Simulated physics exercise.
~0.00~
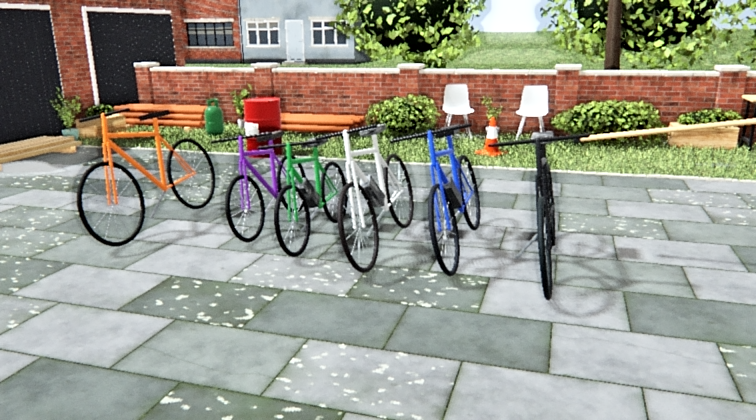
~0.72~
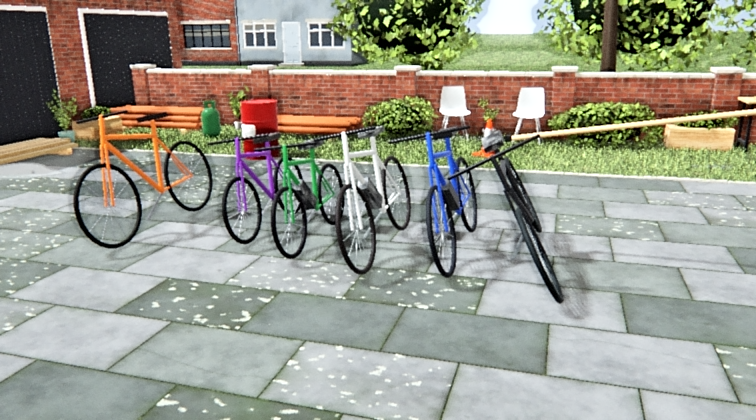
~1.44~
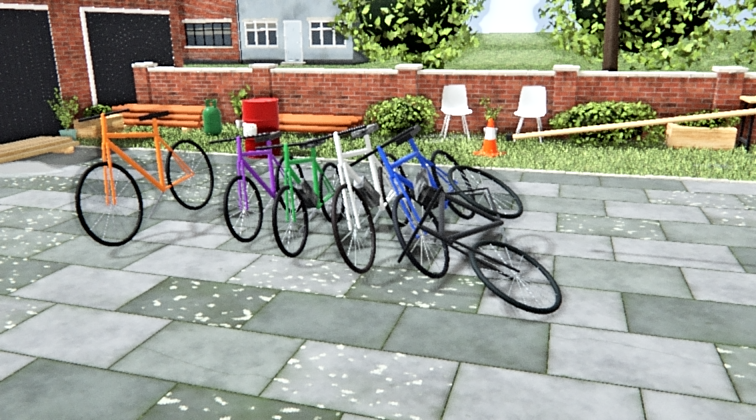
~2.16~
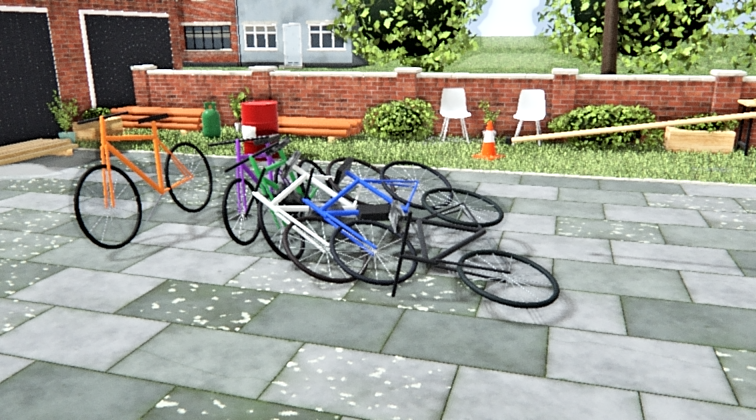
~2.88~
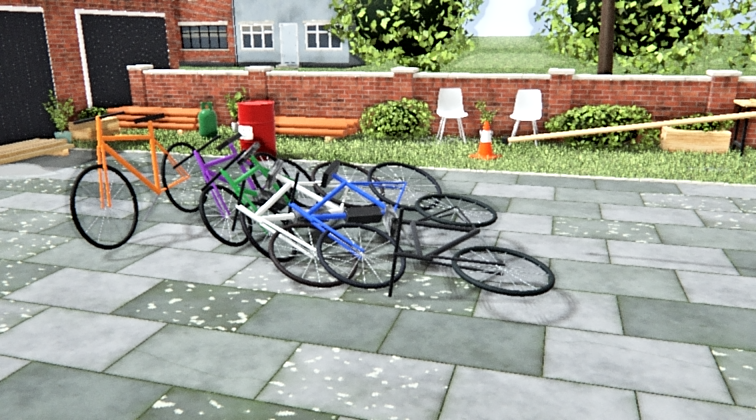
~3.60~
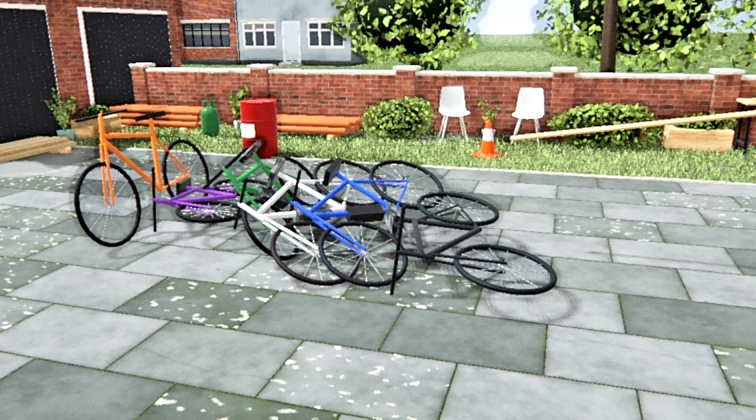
Six parked bicycles topple leftward one after another from the black one, leaving only orange standing.
